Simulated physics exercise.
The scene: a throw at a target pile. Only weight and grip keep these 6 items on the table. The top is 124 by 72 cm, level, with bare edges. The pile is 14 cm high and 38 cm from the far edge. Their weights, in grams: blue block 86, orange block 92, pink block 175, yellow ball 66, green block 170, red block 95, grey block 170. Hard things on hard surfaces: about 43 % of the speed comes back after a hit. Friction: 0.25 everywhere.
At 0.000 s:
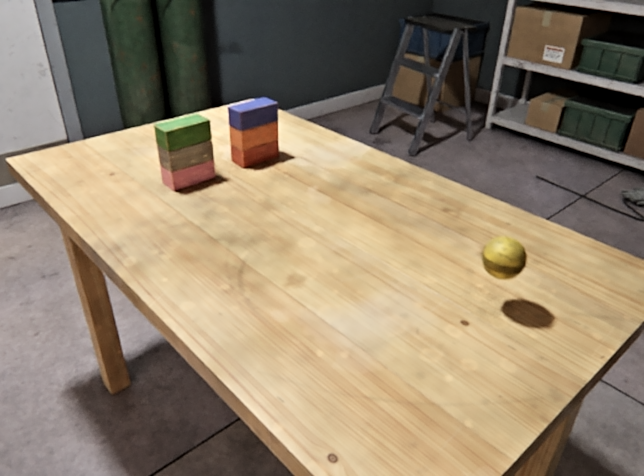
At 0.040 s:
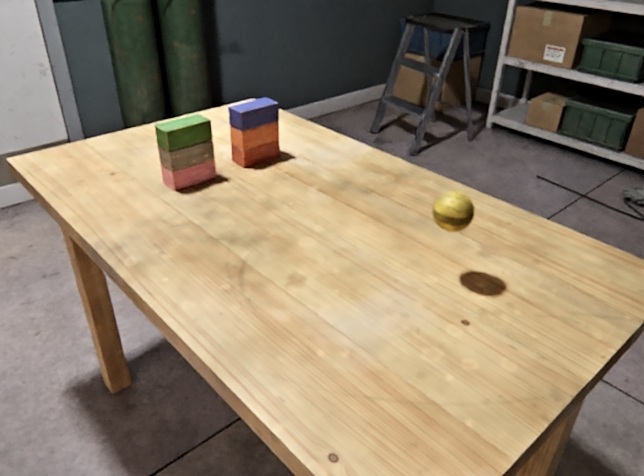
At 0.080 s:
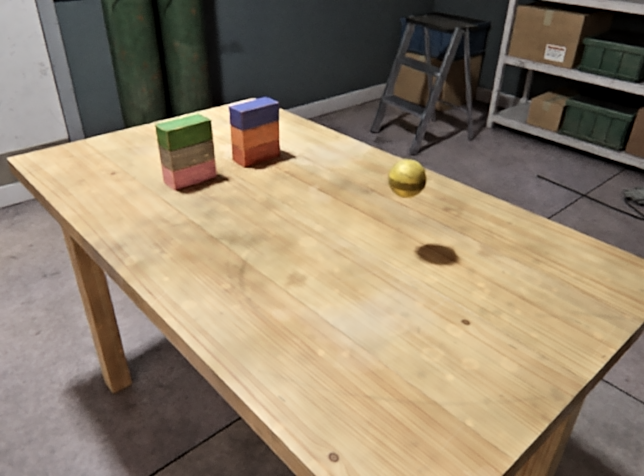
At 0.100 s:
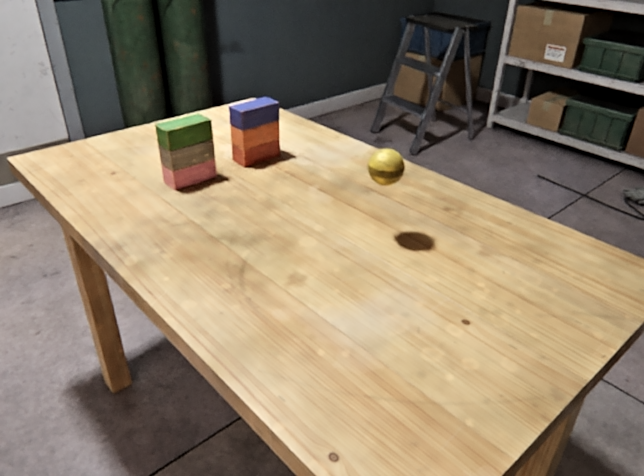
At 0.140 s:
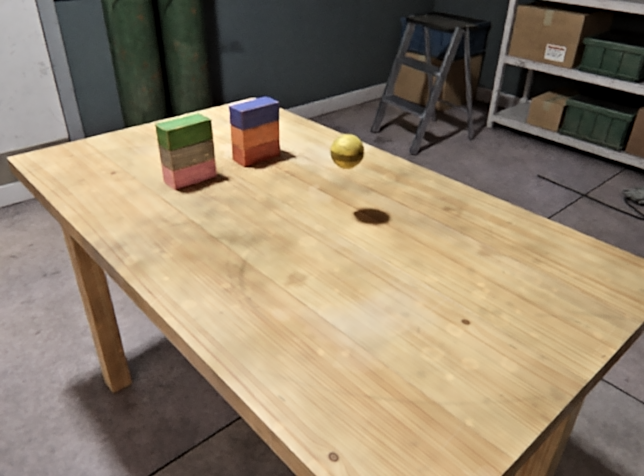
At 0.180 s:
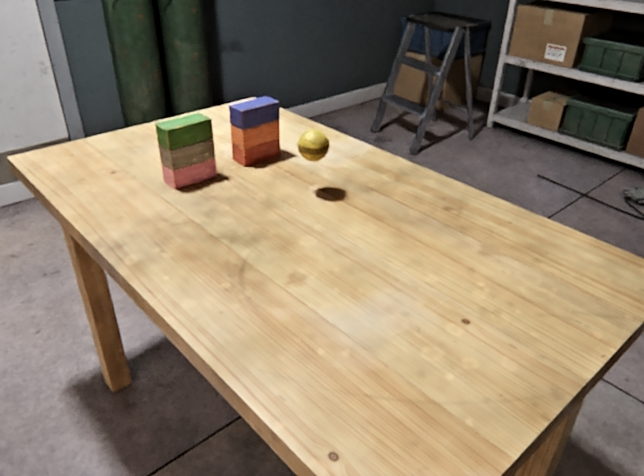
In this clip, a yellow ball moves through the air above a wooden table, travelling from the right side leftward and away from the viewer, its shadow following across the tabletop, while two stacks of coloured blocks stand still.
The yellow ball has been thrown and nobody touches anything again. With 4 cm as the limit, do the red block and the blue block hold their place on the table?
The red block ends elsewhere, the blue block ends elsewhere.
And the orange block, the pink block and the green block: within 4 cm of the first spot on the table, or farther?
The orange block gets shifted; the pink block holds its spot; the green block holds its spot.
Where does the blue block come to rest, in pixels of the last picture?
Near (261, 147).
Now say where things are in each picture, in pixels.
In the first picture, 62 cm to the stack; yellow ball (503, 258); red block (255, 151); blue block (253, 114).
In the second picture, 52 cm to the stack; yellow ball (453, 212); green block (184, 132).
In the third picture, 42 cm to the stack; yellow ball (407, 179); orange block (255, 132).
In the fourth picture, 36 cm to the stack; yellow ball (386, 167); green block (185, 132).
In the fifth picture, 26 cm to the stack; yellow ball (347, 152); orange block (256, 132).
In the sixth picture, 16 cm to the stack; yellow ball (313, 145); red block (257, 149); blue block (255, 113).
By 0.38 s, yellow ball near (277, 153); blue block tilted 51° near (252, 127); red block 13 cm from its spot near (226, 133); orange block tilted 43°.
By 0.48 s, yellow ball near (282, 154); blue block on its side near (255, 143); red block 21 cm from its spot near (211, 125); orange block on its side.
When it is over (1.1 s), lying over on the table, blue block and orange block; not toppled but over 4 cm from the start, red block; the other 3 within 4 cm of the start. End places, in pixels of the last picture, red block near (196, 117), blue block near (261, 147).
